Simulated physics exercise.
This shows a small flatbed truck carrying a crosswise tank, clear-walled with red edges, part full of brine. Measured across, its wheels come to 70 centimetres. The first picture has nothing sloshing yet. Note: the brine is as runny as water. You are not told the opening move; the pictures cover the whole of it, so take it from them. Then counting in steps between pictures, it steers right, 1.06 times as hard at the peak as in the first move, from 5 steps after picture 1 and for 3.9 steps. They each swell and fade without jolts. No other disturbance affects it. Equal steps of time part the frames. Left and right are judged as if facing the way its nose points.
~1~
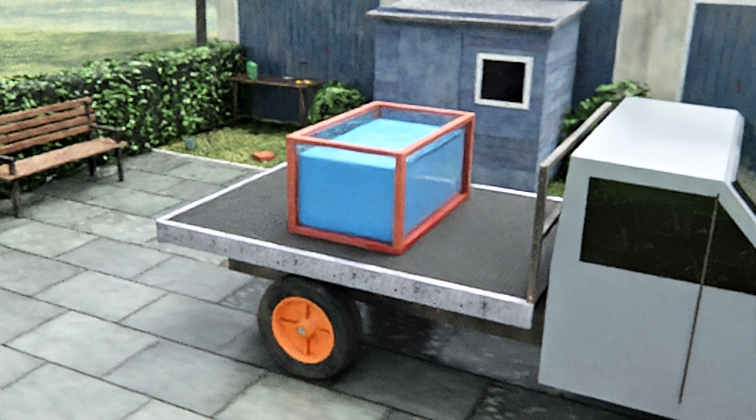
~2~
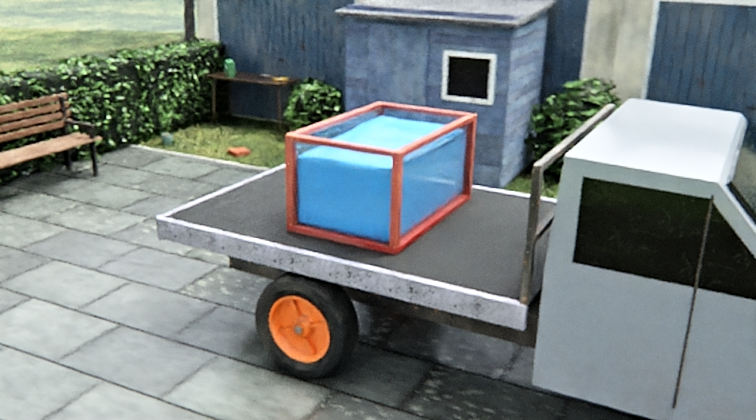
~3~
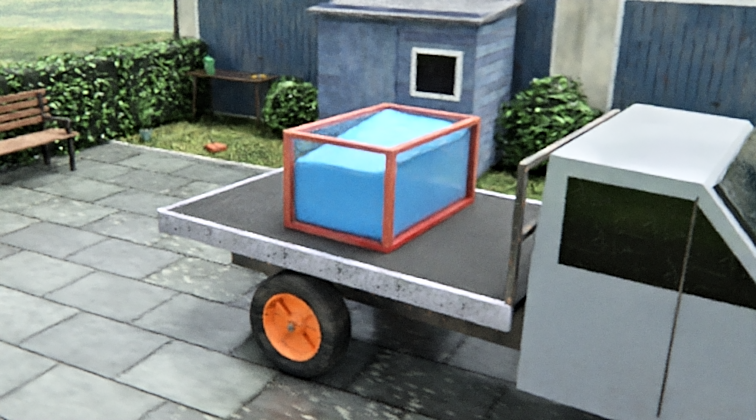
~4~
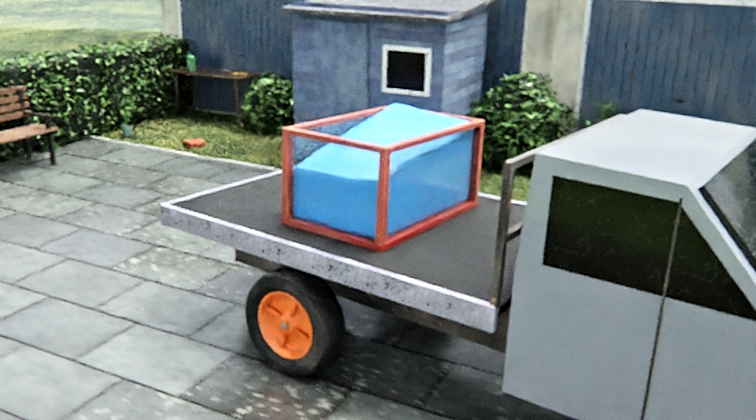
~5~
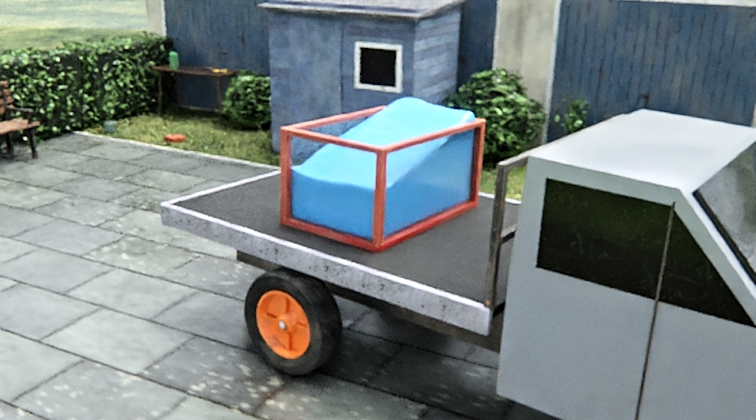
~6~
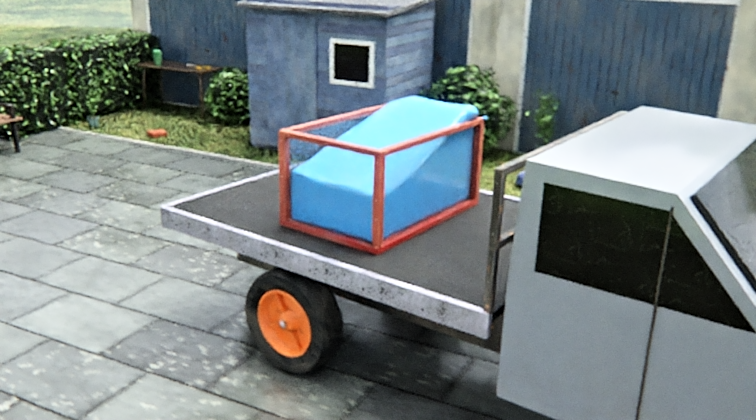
Blue liquid in a red-edged clear tank slopes up toward the far side as a flatbed truck moves.
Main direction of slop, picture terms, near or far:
Far.
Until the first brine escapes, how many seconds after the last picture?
0.2 s.
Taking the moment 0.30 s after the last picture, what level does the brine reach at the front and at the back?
At the front 46 cm, at the back 46 cm.
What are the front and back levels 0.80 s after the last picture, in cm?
Close to 50 cm in front, close to 48 cm behind.
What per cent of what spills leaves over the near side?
Near 10 per cent of the spill.
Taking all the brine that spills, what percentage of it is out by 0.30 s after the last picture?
Near 30 in a hundred.
Then, 0.30 s after the last picture, the surface is 47 cm up at the front and 46 cm at the back; 1 per cent is out, over the far side.
Then, 0.80 s after the last picture, the surface is 51 cm up at the front and 49 cm at the back; 4 per cent is out, over the far side, a little elsewhere.
Then, 1.30 s after the last picture, the surface is 44 cm up at the front and 48 cm at the back; 5 per cent is out, over the far side, a little elsewhere.
Then, 3.34 s after the last picture, 6 per cent is out, over the far side, a little elsewhere; the far side has passed 4 per cent and the near side 1.
